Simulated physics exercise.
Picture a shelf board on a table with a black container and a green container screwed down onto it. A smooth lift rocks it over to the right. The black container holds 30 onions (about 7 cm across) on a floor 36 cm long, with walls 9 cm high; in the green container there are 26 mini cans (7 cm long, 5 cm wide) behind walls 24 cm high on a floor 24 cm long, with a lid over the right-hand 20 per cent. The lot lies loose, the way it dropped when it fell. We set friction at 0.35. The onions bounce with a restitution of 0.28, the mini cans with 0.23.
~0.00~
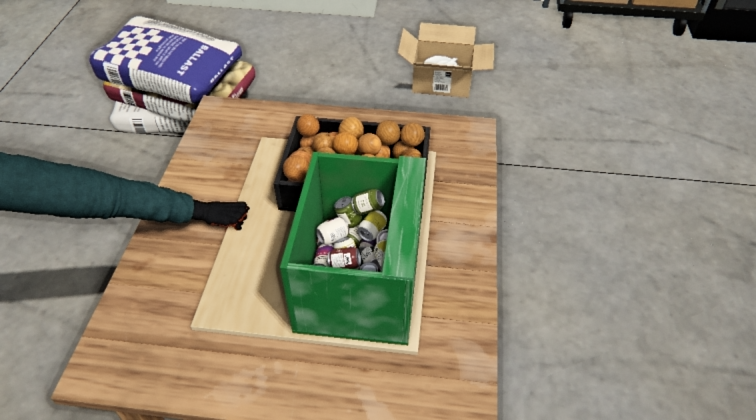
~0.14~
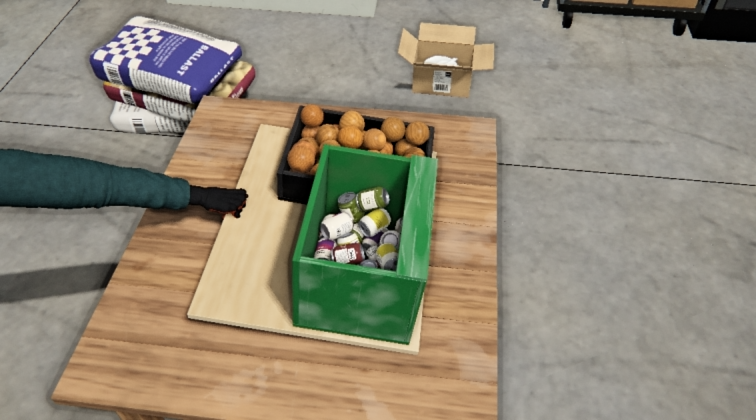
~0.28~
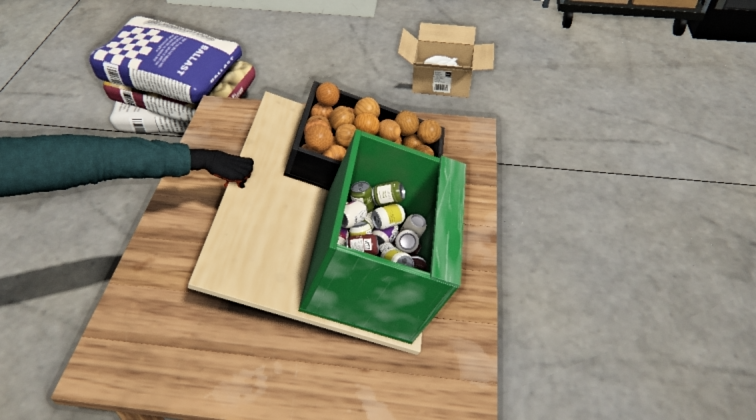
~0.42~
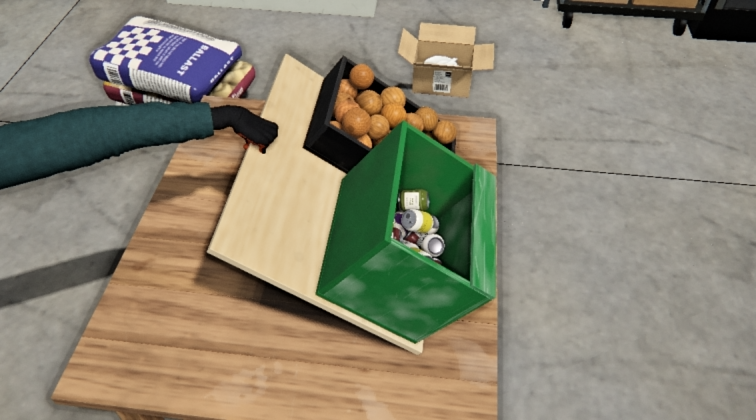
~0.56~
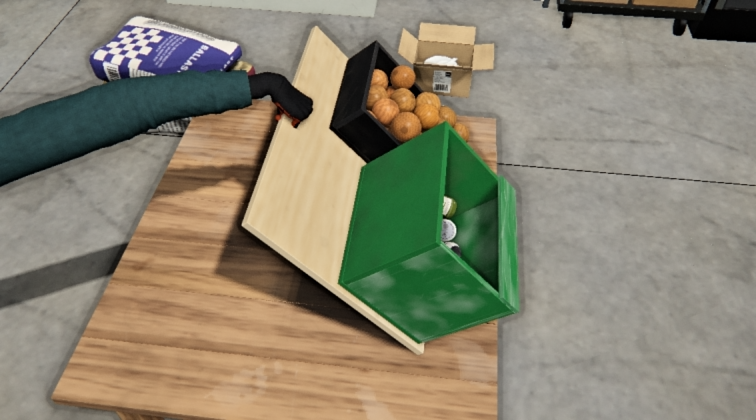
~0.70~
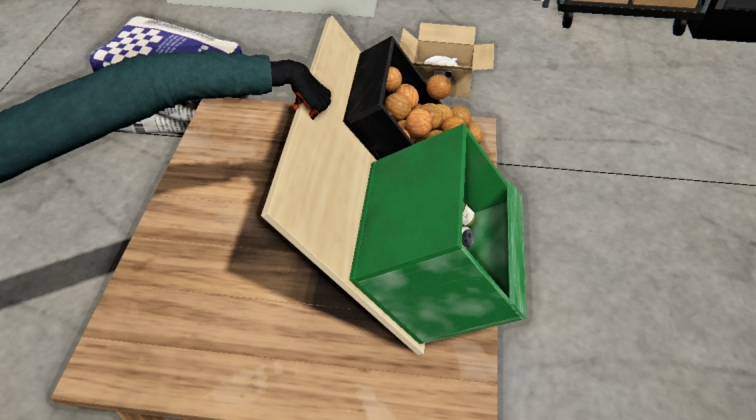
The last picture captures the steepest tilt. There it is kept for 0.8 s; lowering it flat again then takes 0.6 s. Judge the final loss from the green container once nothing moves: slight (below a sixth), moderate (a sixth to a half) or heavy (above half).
Slight, below a sixth.
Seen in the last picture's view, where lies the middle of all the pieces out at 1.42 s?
(531, 336).
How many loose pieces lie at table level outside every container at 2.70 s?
I'd guess near 1.
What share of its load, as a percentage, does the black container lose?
Black container - about 40 per cent.
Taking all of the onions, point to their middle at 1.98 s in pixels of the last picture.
In the last picture they centre on about (412, 172).
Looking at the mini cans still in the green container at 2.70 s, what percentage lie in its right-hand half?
60 per cent, about.
After 1.02 s, tilt 55°; black container 19 in, 11 out and green container 26 in, 0 out.
After 1.42 s, tilt 55°; black container 18 in, 12 out and green container 26 in, 0 out.
After 1.98 s, tilt 6°; black container 18 in, 12 out and green container 26 in, 0 out.
Final count (at 2.70 s), black container 18 in, 12 out and green container 26 in, 0 out. Asked share, 0 of 26, 0 per cent.
